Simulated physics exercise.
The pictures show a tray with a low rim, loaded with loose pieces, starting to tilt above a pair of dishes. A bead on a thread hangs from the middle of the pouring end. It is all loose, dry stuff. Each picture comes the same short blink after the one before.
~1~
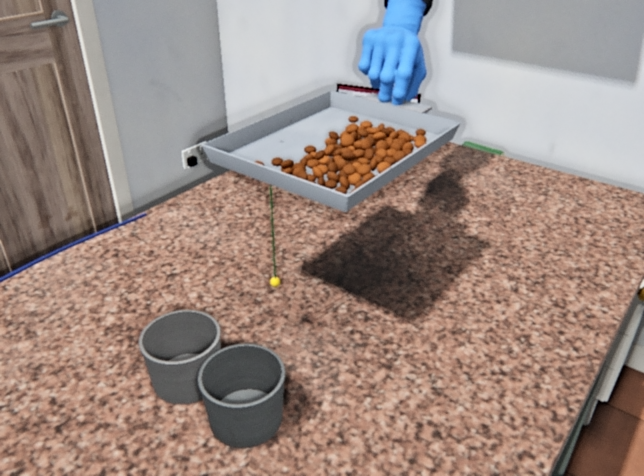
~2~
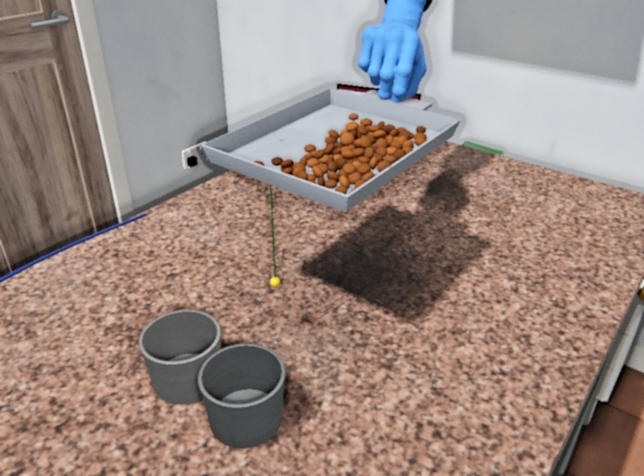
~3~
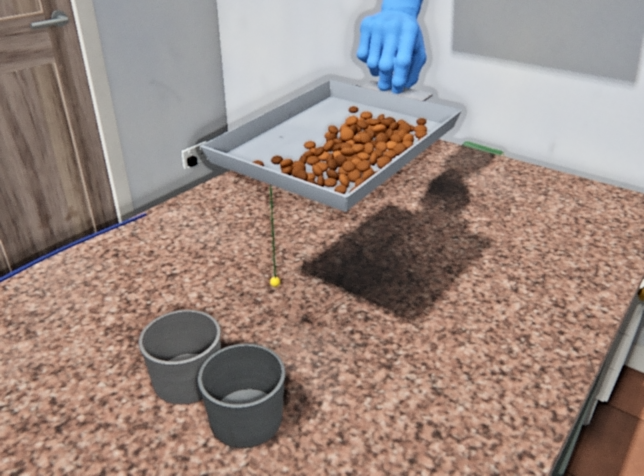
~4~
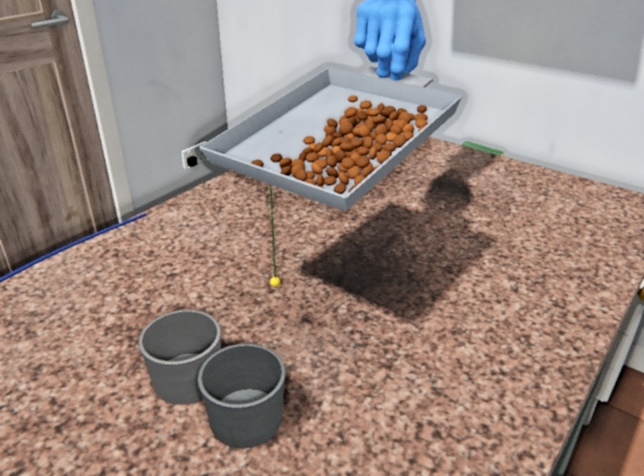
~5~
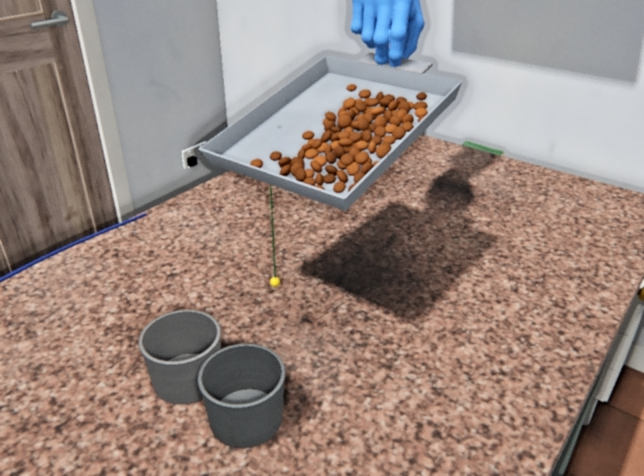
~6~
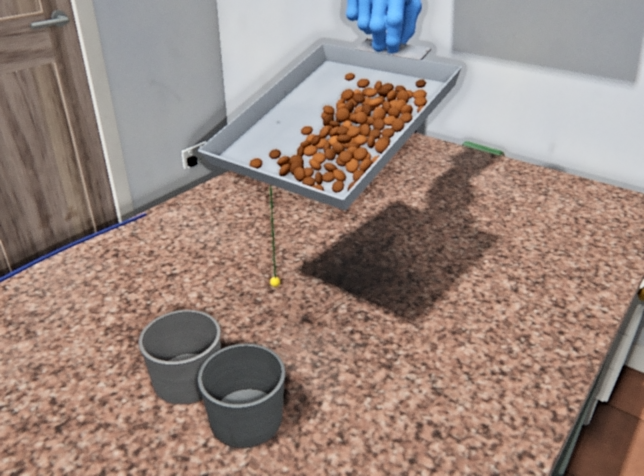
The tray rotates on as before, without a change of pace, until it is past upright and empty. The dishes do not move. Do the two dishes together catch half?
In the dishes lies only the smaller part of it.
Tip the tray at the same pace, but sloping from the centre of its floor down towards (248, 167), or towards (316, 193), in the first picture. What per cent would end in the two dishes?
In turn 0 and 0 in a hundred.
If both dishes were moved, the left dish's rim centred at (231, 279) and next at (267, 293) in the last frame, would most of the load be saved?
One: Below a half. Two: The smaller part.
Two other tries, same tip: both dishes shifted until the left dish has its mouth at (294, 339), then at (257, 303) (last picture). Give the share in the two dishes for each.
Near 20 % and 30 %.
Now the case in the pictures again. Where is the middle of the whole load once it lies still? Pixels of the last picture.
Roughly at (245, 364).
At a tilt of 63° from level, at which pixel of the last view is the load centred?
Near (284, 157).
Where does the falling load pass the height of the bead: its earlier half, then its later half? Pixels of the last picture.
Around (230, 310) and then (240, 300).
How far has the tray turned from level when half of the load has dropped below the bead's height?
Near 100 degrees.
Soon, tray tipped steeply; nearly all on the tray; a stray few in the air.
A while on, tray tipped past a quarter turn; about a third on the tray; a stray few in the right dish; a stray few in the left dish; about a third outside both; about a quarter in the air.
Towards the end, tray tipped past a quarter turn; a small part in the right dish; a stray few in the left dish; nearly all outside both.
Finally, tray tipped past a quarter turn; a small part in the right dish; a stray few in the left dish; nearly all outside both.
